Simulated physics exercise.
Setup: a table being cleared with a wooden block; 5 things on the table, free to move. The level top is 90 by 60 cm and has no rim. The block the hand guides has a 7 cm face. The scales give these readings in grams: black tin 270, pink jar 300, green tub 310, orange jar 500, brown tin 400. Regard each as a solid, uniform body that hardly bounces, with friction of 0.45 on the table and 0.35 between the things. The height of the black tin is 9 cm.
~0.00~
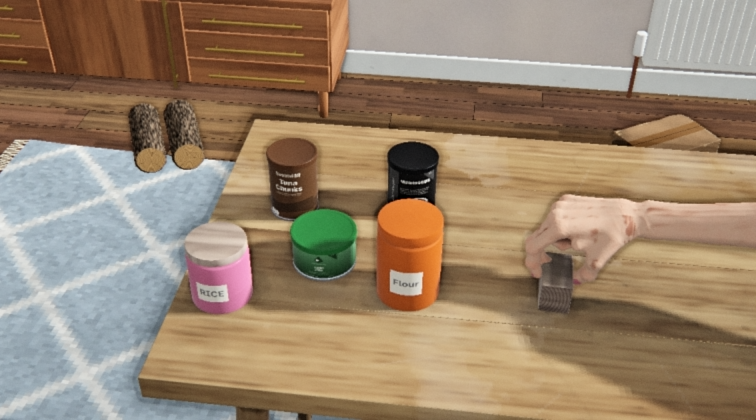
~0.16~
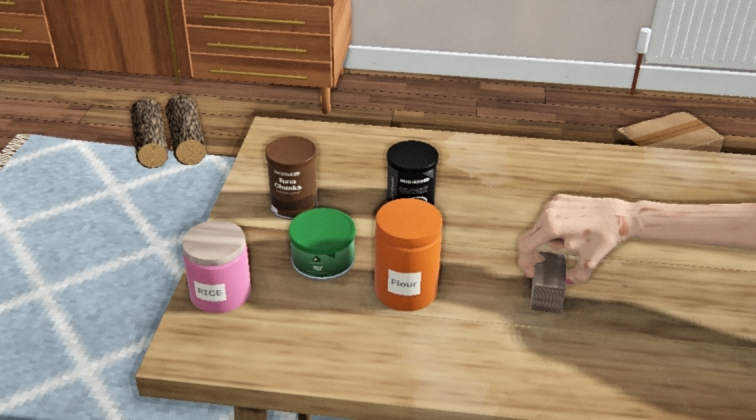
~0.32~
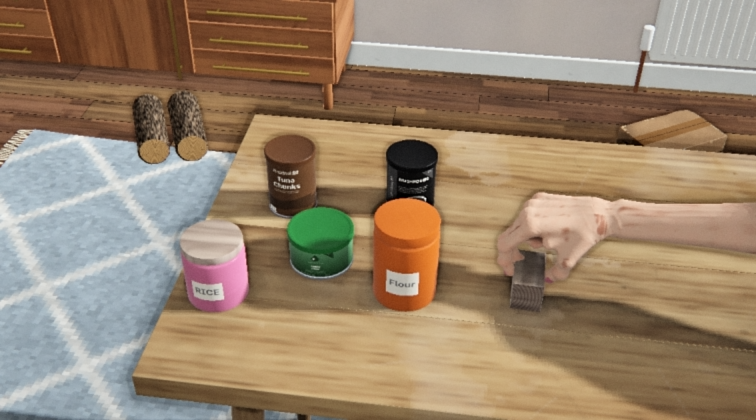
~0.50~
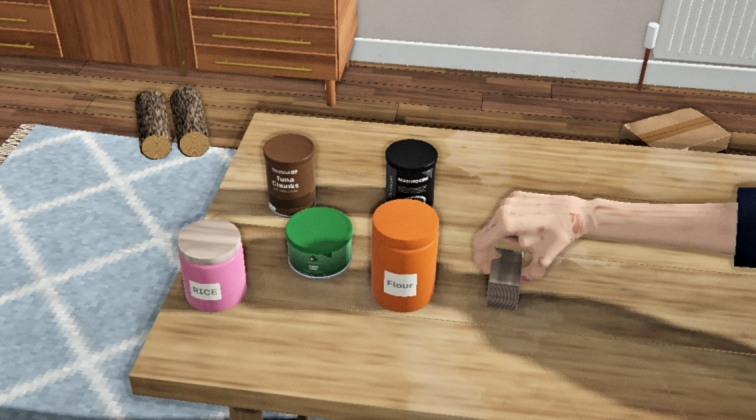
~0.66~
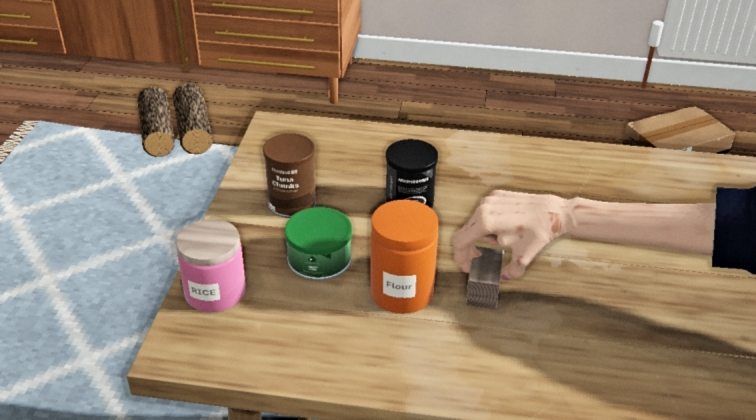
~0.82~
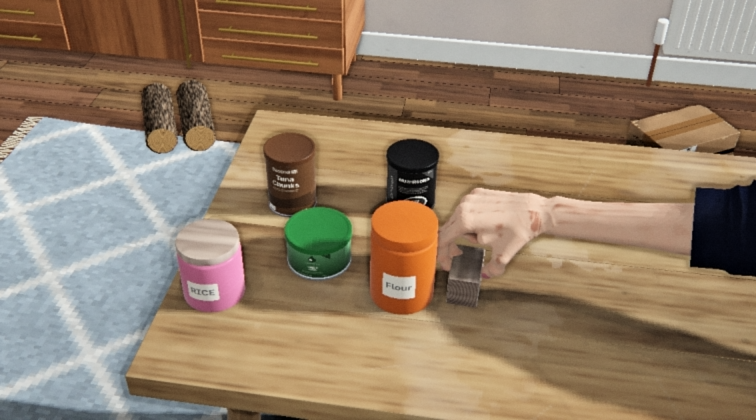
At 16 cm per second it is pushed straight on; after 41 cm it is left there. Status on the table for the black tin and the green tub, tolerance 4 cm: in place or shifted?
Status: Black tin in place; green tub shifted.
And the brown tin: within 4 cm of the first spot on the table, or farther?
In the end the brown tin remains stationary.
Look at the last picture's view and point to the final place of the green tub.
At about (223, 209).
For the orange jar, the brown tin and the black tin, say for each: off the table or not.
When everything stops, the orange jar is still in bounds, the brown tin is still in bounds, and the black tin is still in bounds.
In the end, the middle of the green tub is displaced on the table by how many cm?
Roughly 16 cm.
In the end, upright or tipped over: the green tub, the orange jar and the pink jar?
Final state - green tub: Remains on its base; orange jar: Remains on its base; pink jar: Goes over.
After 1.52 s, block slid 22 cm; green tub moved 4 cm near (297, 234); orange jar moved 9 cm.
After 2.32 s, block slid 35 cm; green tub moved 11 cm near (255, 219); orange jar moved 22 cm; pink jar moved 5 cm.
After 2.72 s, block slid 41 cm; pink jar now off the table; green tub moved 16 cm near (223, 209); orange jar moved 26 cm.
After 3.02 s, block slid 41 cm; green tub moved 16 cm near (223, 209); orange jar moved 26 cm.
In the end (3.2 s), off the table, pink jar; not toppled but over 4 cm from the start, green tub and orange jar; the other 2 under 4 cm from the start. At the end, from the last picture's camera, black tin near (412, 178), green tub near (223, 209).
